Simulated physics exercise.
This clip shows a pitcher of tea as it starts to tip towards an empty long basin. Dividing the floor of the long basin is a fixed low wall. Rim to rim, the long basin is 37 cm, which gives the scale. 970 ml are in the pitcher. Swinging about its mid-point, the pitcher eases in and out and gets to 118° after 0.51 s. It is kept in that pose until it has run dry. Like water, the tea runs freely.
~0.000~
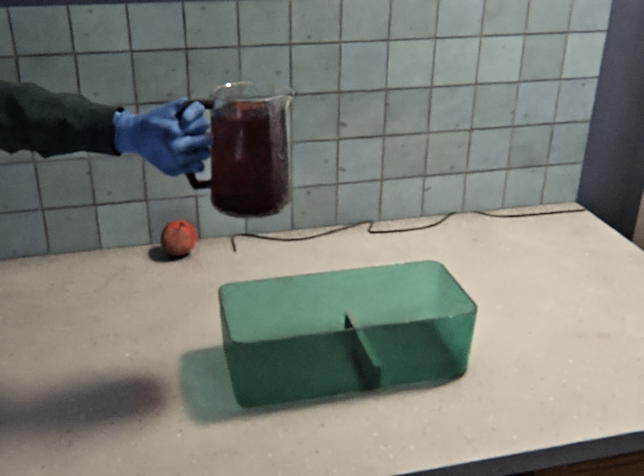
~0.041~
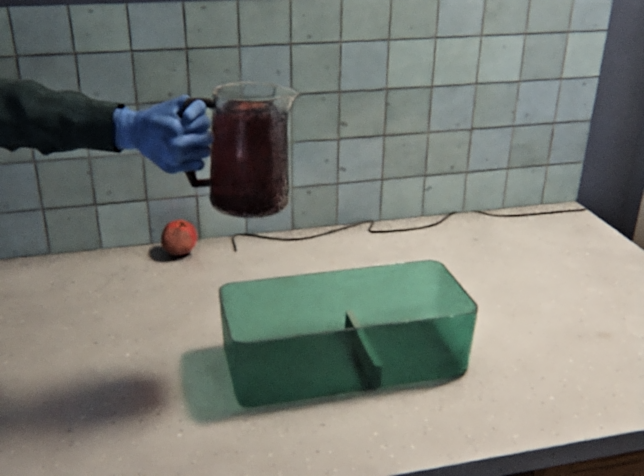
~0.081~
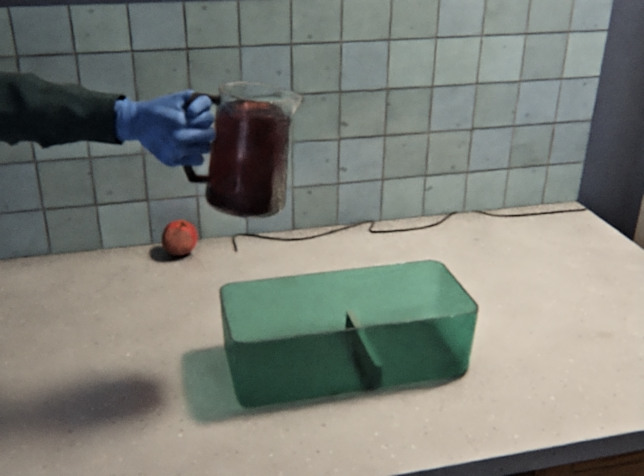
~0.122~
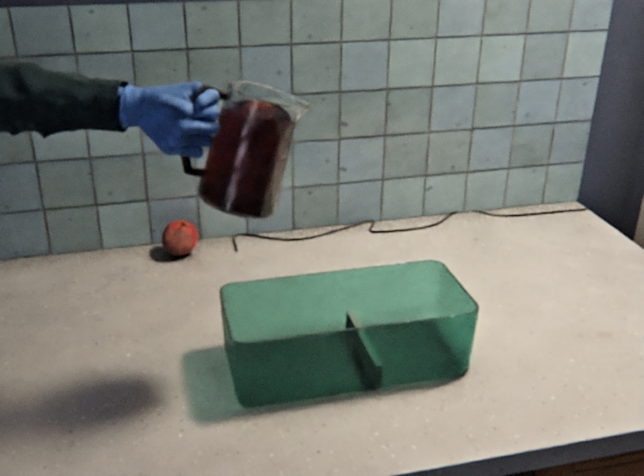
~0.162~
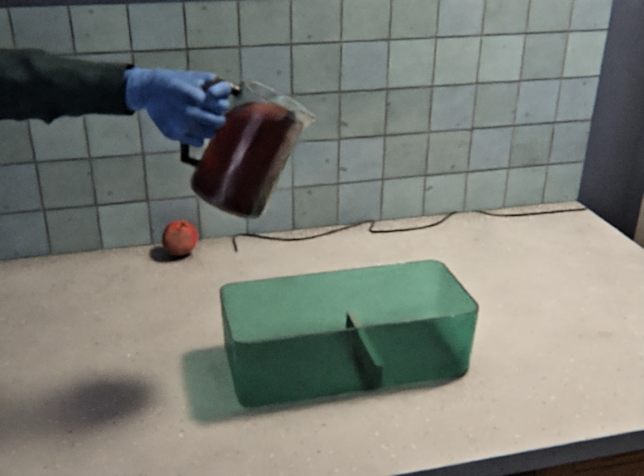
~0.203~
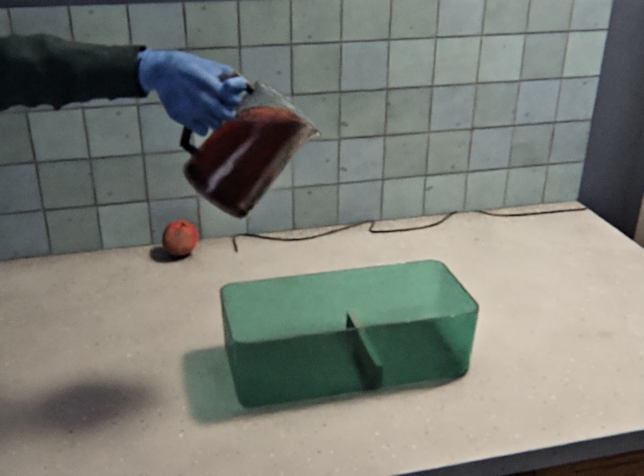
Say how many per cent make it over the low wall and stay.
About 53 per cent makes it over and stays.
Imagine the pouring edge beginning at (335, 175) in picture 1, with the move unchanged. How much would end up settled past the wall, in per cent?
It would then come to around 75 percent.
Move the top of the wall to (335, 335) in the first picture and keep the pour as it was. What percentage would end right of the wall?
In that case, some 85 percent.
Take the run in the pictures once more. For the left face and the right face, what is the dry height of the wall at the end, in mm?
The left comes to roughly 26 mm and the right to roughly 16 mm.
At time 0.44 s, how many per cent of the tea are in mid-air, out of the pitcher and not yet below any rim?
36 per cent.
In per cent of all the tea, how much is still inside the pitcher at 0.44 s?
I'd put it near 62 percent.
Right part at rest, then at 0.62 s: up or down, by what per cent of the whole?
The amount climbs by around 30.
Then, 0.44 s in, the tilt is 113° and 62 per cent is still to pour, 0 is left of the wall and 3 right of it.
Then, 0.62 s in, the tilt is 118° and 18 per cent is still to pour, 25 is left of the wall and 23 right of it.
Then, 0.81 s in, the tilt is 118° and 2 per cent is still to pour, 32 is left of the wall and 49 right of it.
Then, 1.01 s in, the tilt is 118° and 0 per cent is still to pour, 40 is left of the wall and 53 right of it.
Finally, 41 per cent lies left of the wall, 53 right of it and 6 outside.
